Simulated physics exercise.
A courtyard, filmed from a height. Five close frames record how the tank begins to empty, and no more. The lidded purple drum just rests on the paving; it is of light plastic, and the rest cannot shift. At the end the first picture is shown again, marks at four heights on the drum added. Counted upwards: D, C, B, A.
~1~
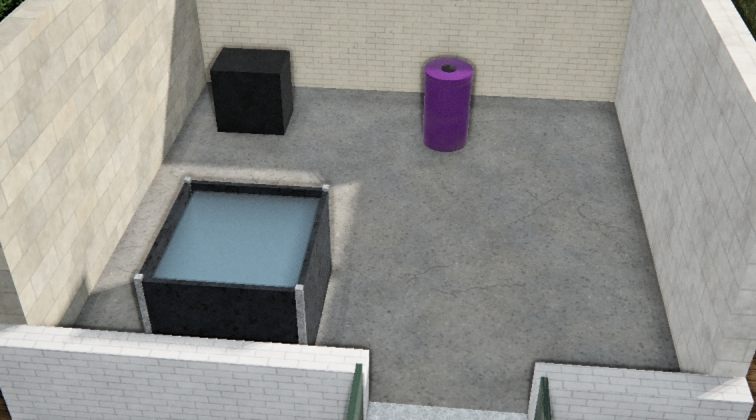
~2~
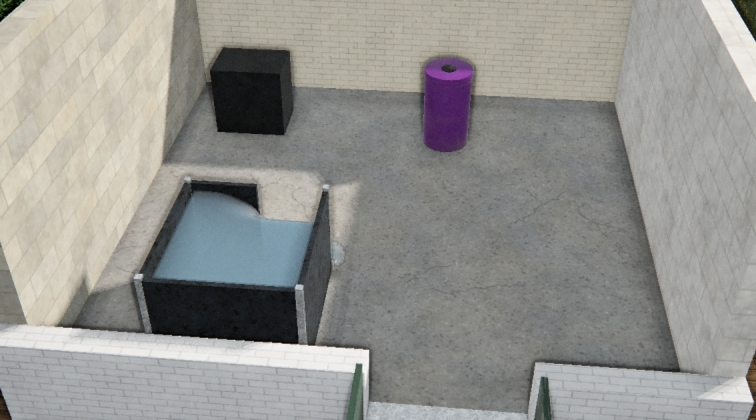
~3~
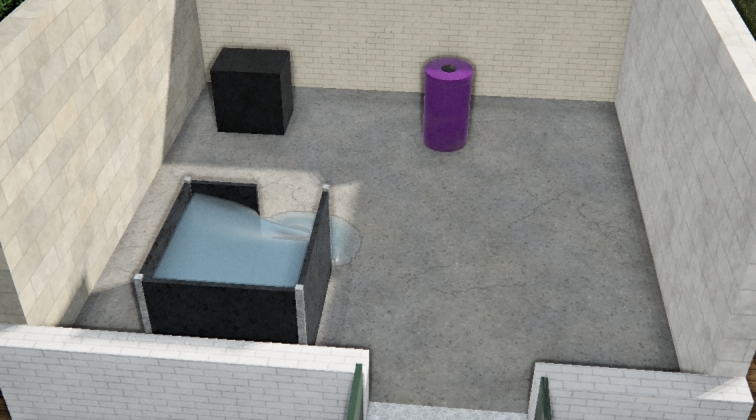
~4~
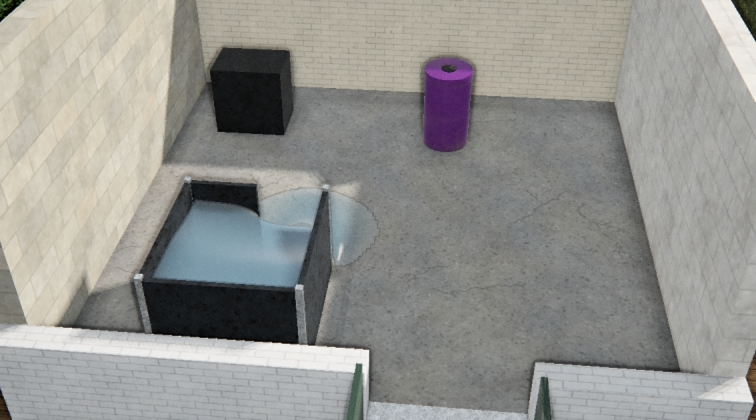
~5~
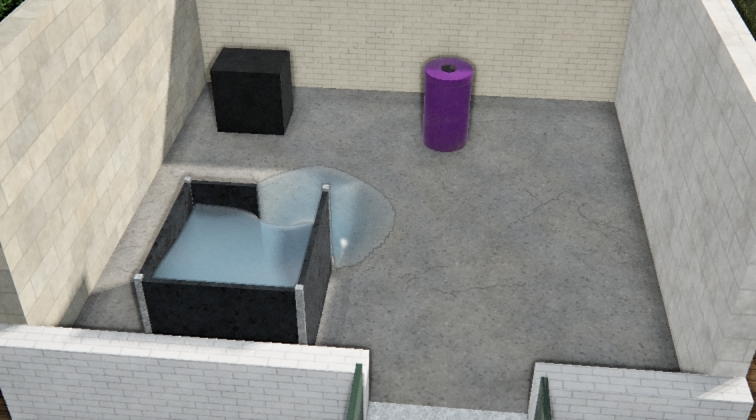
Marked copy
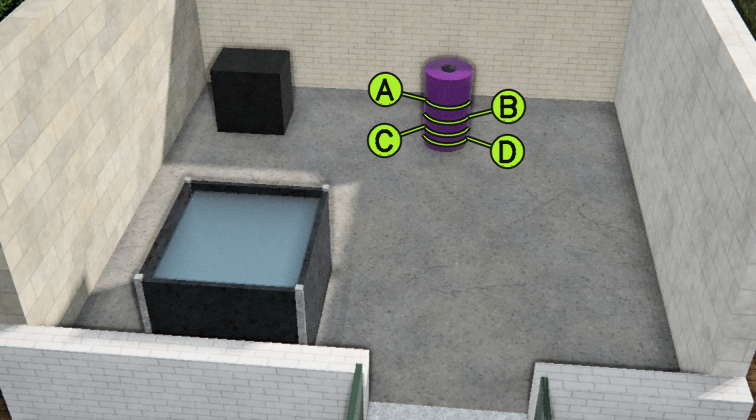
A dark, square tank full of water stood in a walled yard near a black box and a purple drum, then water poured out through its back corner and spread across the ground beside it.
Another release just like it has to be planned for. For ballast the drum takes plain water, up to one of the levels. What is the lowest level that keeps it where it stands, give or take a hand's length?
The limit is C.
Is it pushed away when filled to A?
No.
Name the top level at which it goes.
D it is.
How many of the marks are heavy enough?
Three of them.
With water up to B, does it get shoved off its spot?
No, that is safe.
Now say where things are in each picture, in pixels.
Lid of the purple drum at (449, 69); tank full, its middle at (240, 239); open gate at (451, 361).
Water covers 1 % of the ground, mostly out of sight from here.
Water covers 3 % of the ground, mostly out of sight from here.
Water covers 5 % of the ground and is seen nearest the drum at (358, 227).
Lid of the purple drum at (449, 69); water covers 8 % of the ground and is seen nearest the drum at (366, 187).
On the marked copy, A at (447, 108); B at (446, 123); C at (445, 135); D at (445, 144); from the bottom up D, C, B, A.
Choosing A, it does not move.
Choosing B, it does not move.
Choosing C, it does not move.
Choosing D, it is pushed about its own width away.
